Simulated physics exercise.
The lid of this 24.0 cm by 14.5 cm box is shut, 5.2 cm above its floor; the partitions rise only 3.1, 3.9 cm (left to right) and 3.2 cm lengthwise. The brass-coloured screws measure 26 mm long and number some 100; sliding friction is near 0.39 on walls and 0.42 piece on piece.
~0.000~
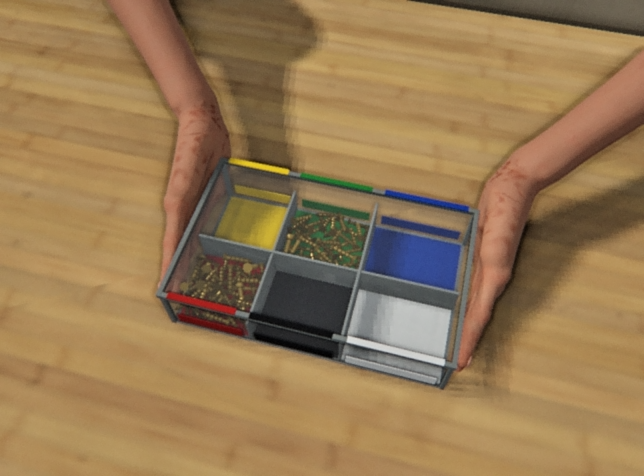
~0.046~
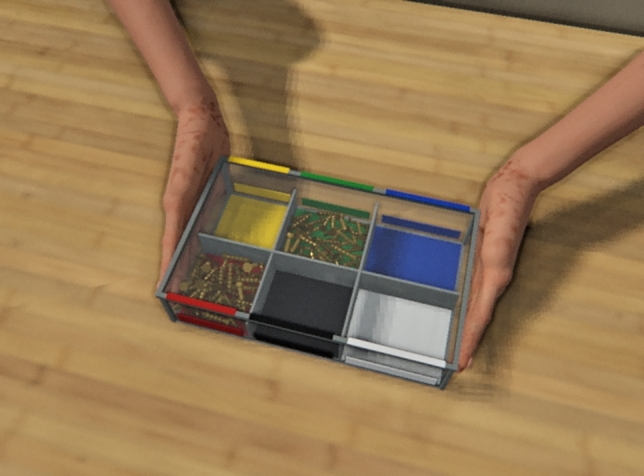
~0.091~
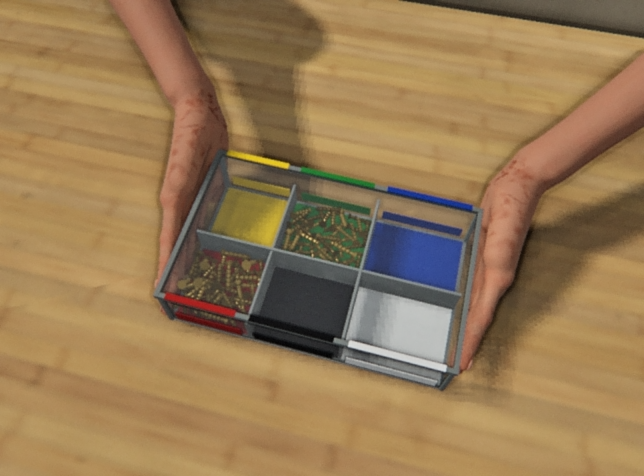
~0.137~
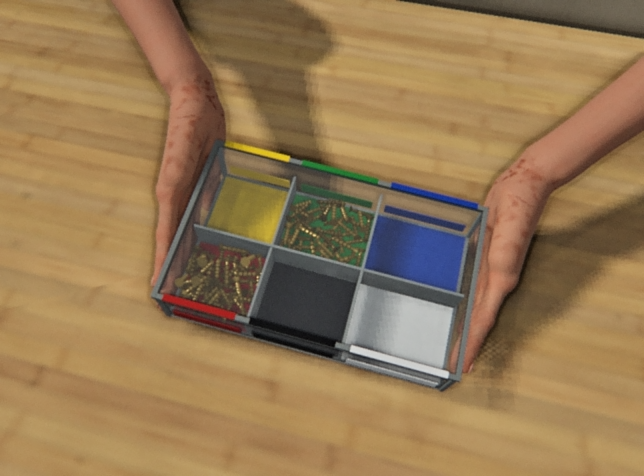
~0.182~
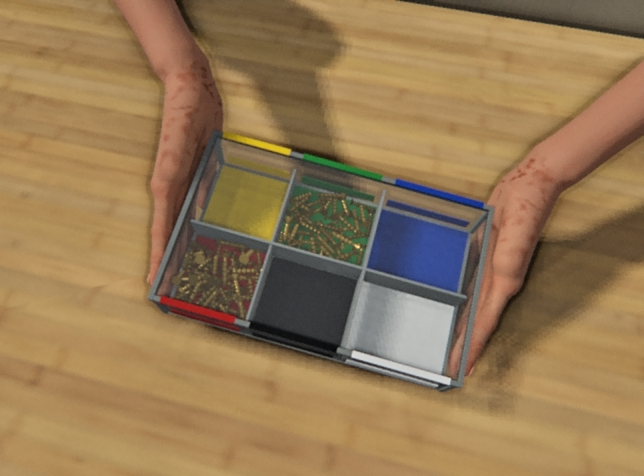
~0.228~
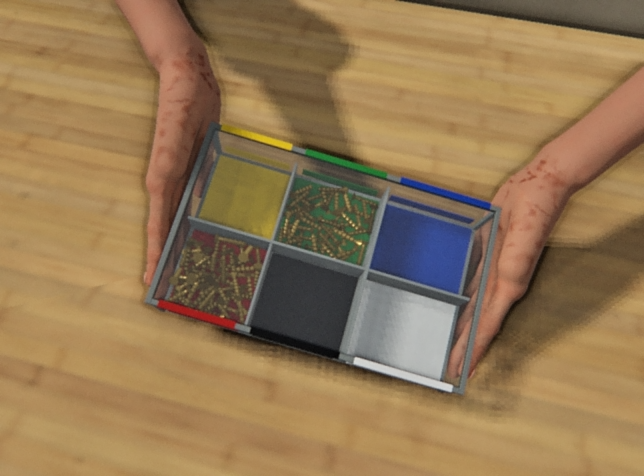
On a wooden tabletop, two hands gradually tilting a clear six-compartment box with brass-coloured screws in the red and green sections.
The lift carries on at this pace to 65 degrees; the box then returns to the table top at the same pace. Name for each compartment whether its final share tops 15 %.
Red compartment: Yes; blue compartment: No; green compartment: Yes; yellow compartment: No; white compartment: No; black compartment: No.
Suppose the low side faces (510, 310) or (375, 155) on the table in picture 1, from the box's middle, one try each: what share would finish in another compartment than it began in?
About 15 and 5 per cent.
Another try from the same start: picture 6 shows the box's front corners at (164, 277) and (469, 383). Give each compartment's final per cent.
Red 55; blue 0; green 40; yellow 0; white 5; black 0.
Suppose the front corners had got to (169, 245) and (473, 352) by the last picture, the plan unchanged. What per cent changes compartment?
It would be near 10 per cent.
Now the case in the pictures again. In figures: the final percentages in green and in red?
Green 40; red 55.
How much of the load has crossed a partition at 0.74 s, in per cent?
Some 0 per cent.
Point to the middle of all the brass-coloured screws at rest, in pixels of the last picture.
Near (255, 294).
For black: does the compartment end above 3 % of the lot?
Black yes.
Then, at 0.74 s, tilt 64 degrees; red 55 %, green 40 %.
After 1.09 s, tilt 26 degrees; red 55 %, green 40 %, black 5 %.
Then, at 1.52 s, tilt 0 degrees; red 55 %, green 40 %, black 5 %.
At rest (1.8 s), red 55 %, blue 0 %, green 40 %, yellow 0 %, white 0 %, black 5 %.
